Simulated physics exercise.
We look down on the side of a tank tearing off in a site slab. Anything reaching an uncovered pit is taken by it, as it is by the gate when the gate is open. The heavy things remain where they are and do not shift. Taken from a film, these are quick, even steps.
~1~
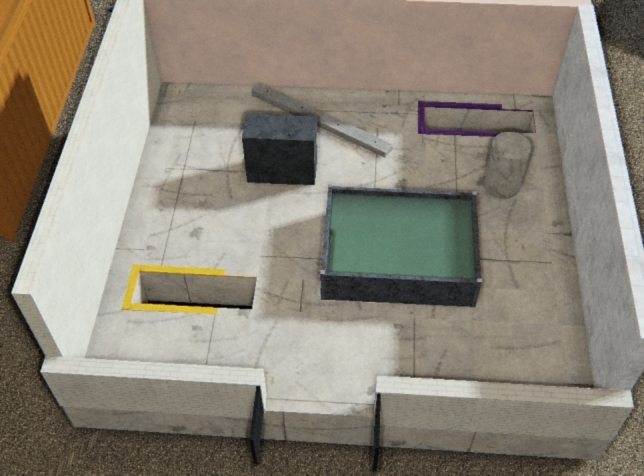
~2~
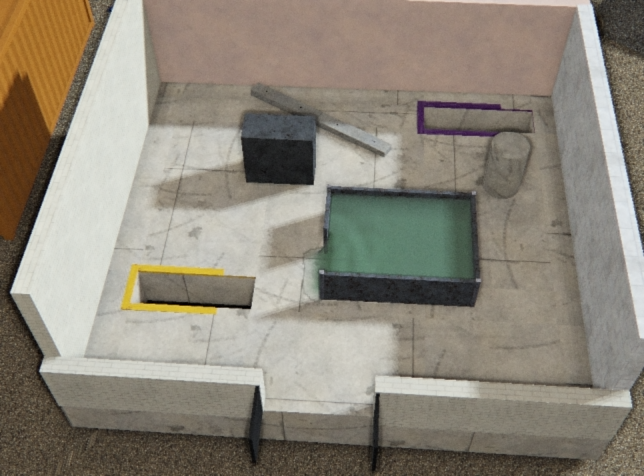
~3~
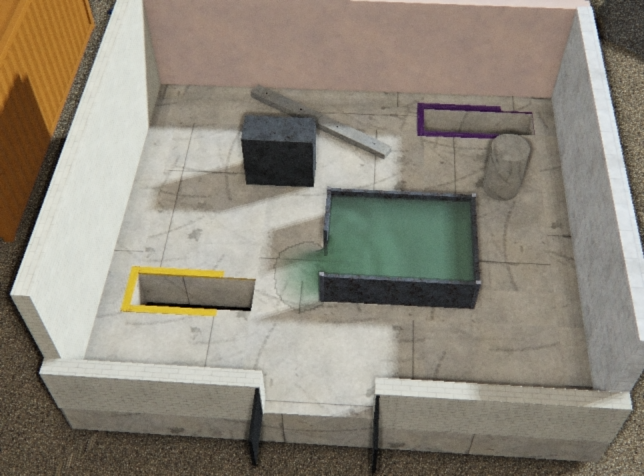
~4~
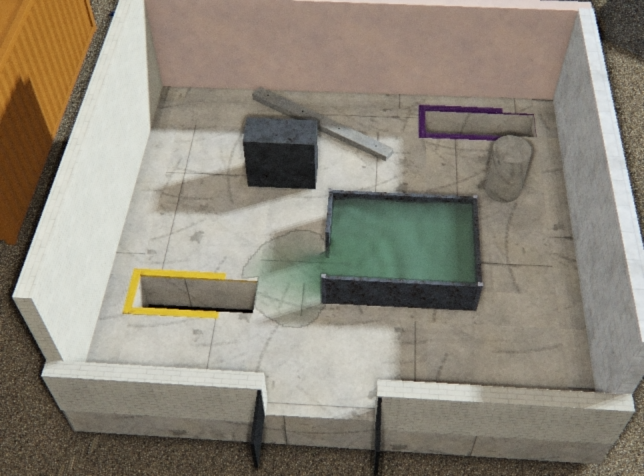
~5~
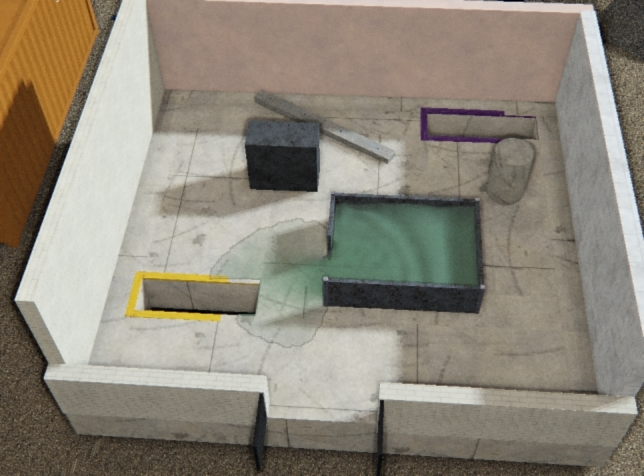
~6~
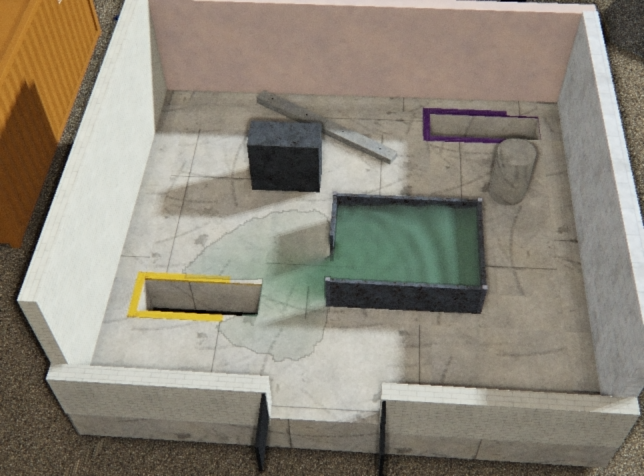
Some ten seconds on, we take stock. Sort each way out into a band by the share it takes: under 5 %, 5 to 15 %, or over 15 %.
Shares: The gate takes under 5 %; the purple pit takes under 5 %; the yellow pit takes over 15 %.
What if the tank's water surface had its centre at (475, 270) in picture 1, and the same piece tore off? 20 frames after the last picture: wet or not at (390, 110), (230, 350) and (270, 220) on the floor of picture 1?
So, first one stays dry, second one got wet, third one got wet.
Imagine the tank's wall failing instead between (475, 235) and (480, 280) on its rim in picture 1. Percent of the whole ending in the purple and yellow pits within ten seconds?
In per cent: Purple 20, yellow 10.
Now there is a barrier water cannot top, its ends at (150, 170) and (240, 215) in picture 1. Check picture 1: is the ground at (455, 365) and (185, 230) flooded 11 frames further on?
Taking them in the order asked, the first is not reached and the second is inundated.
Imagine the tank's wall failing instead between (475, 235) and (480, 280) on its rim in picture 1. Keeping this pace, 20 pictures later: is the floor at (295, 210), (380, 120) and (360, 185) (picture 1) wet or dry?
Unsoaked, then unsoaked, then unsoaked.
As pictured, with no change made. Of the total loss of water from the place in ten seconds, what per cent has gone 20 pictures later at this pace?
Note - share reached: 40 %.
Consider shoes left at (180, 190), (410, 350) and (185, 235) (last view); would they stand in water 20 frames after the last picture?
Point 1: Inundated; point 2: Unwetted; point 3: Inundated.
A moment on, water covers 20 % of the floor; the gate 0 %, the purple pit 0 %, the yellow pit 7 %.
Next, water covers 25 % of the floor; the gate 0 %, the purple pit 0 %, the yellow pit 13 %.
Then, water covers 30 % of the floor; the gate 0 %, the purple pit 0 %, the yellow pit 21 %.
Later, water covers 35 % of the floor; the gate 0 %, the purple pit 0 %, the yellow pit 36 %.
In the end, water covers 40 % of the floor; the gate 1 %, the purple pit 0 %, the yellow pit 49 %.
